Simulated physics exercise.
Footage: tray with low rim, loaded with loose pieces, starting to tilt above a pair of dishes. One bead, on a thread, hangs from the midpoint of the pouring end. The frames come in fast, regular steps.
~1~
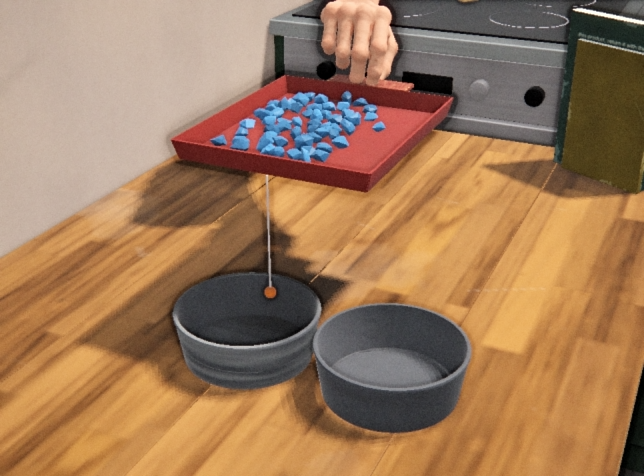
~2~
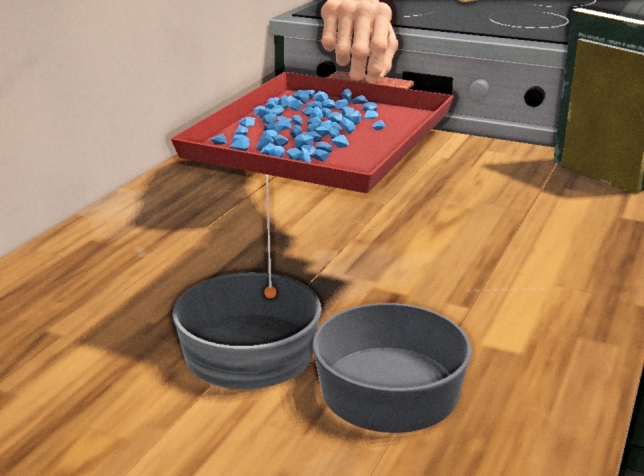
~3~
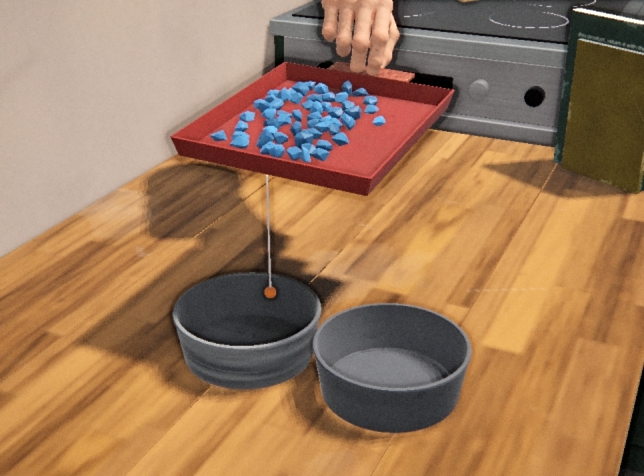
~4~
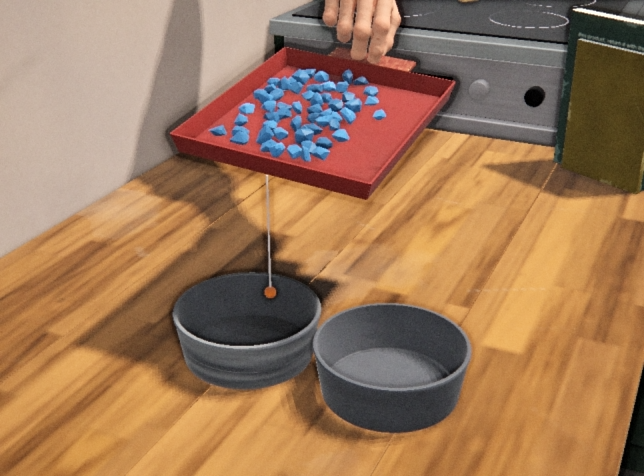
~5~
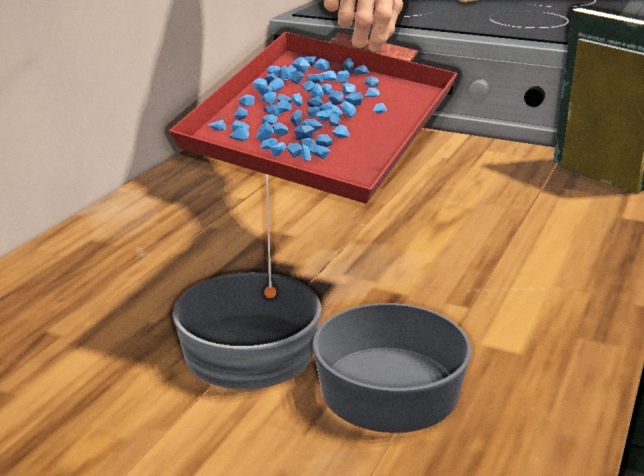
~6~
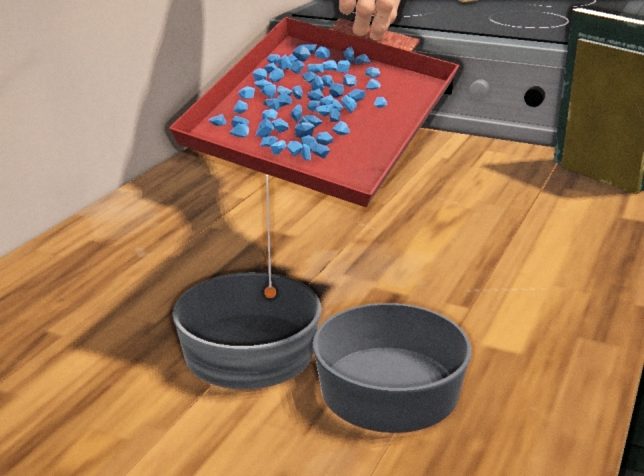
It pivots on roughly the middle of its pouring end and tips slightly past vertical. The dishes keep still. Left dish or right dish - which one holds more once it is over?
The right one holds more.
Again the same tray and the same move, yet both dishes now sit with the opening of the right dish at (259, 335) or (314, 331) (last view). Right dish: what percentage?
You'd end up with around 20 per cent and then around 90 per cent.
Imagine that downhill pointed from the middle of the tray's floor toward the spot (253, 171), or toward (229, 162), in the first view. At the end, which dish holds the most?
The first try: Left. The second: The left-hand dish.
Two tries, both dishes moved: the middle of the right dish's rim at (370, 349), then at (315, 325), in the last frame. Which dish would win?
Try 1 - the dish at right, try 2 - the dish at right.
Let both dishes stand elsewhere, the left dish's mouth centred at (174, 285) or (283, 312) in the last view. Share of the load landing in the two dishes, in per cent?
In order: 80 percent, then 70 percent.
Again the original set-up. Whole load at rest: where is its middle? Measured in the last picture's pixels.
Near pixel (377, 379).
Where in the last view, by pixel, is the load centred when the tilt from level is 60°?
Somewhere near pixel (336, 170).
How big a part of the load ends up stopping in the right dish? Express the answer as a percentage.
It comes to about 90 per cent of the load.
Soon, tray tipped steeply; all on the tray.
A while on, tray tipped right over; about a quarter on the tray; about half in the right dish; a stray few in the left dish; a small part in the air.
Towards the end, tray tipped past a quarter turn; nearly all in the right dish; a stray few in the left dish; a small part outside both.
Finally, tray tipped past a quarter turn; nearly all in the right dish; a stray few in the left dish; a small part outside both.
